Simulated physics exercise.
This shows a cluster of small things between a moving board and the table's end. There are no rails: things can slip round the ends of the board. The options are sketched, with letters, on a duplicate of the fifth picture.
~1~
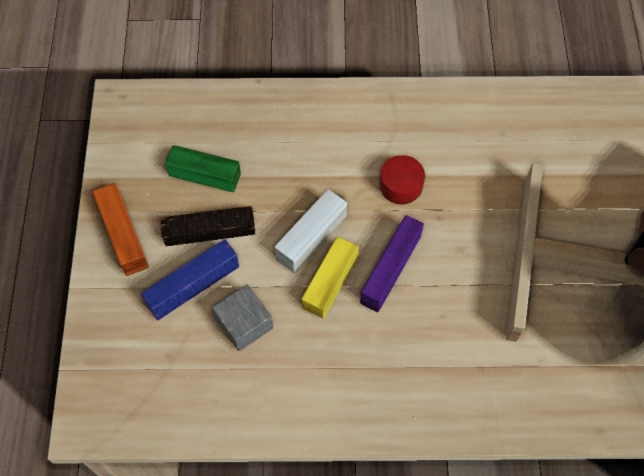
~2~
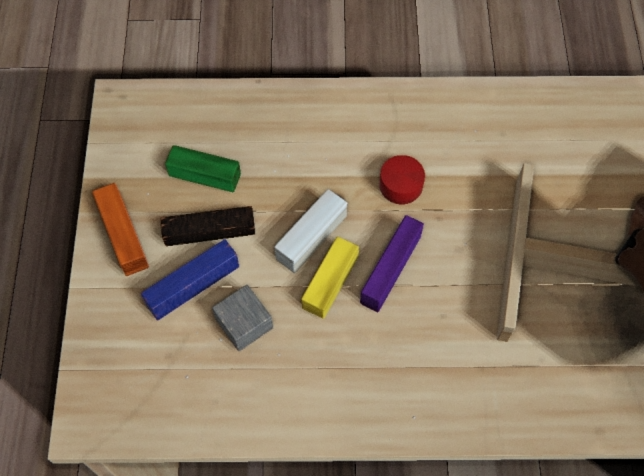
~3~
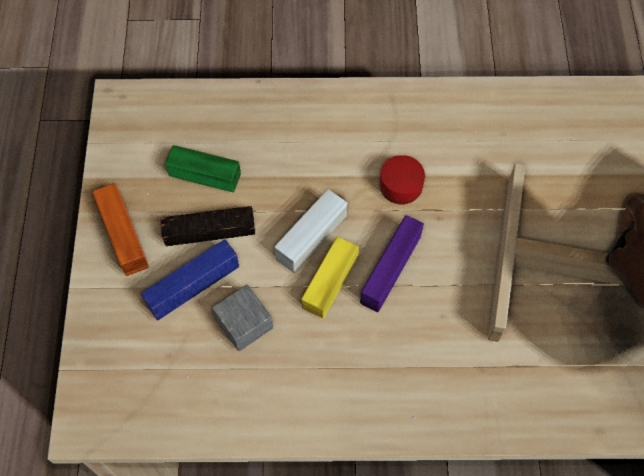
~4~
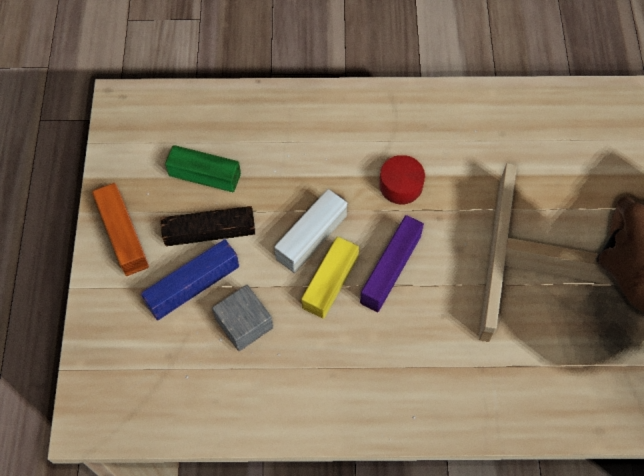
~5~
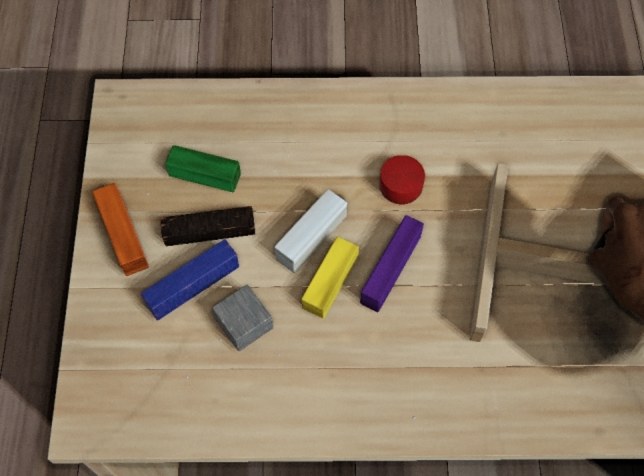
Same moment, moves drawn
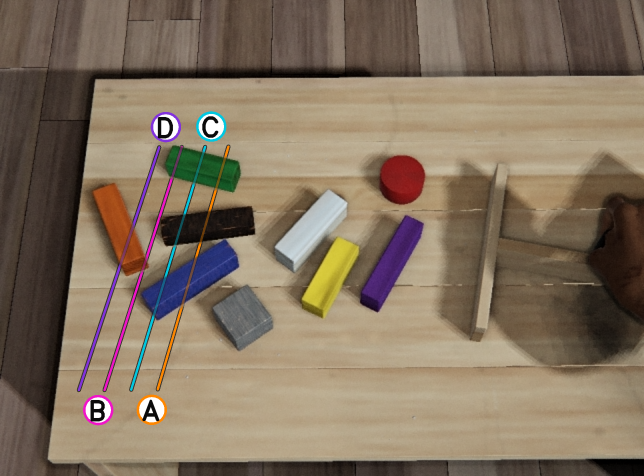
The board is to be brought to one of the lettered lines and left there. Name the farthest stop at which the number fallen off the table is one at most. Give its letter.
At B, and not beyond.
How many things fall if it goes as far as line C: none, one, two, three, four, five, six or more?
The count is none.
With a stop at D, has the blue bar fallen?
Yes.
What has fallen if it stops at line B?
It is the orange stick.
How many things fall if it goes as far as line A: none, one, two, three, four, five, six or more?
By then, none.
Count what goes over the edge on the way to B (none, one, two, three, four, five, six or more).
One.
On the copy, A at (195, 260); B at (146, 261); C at (170, 261); D at (122, 261).
On B. First, board (368, 243); red tin (355, 174); yellow stick (322, 277).
Then, board (243, 244); blue bar (164, 282); black bar (182, 208).
Finally, board (144, 244); orange stick over the edge; blue bar (74, 284); one fallen.
By contrast, A is within the limit but short; C is within the limit but short; D drops two.
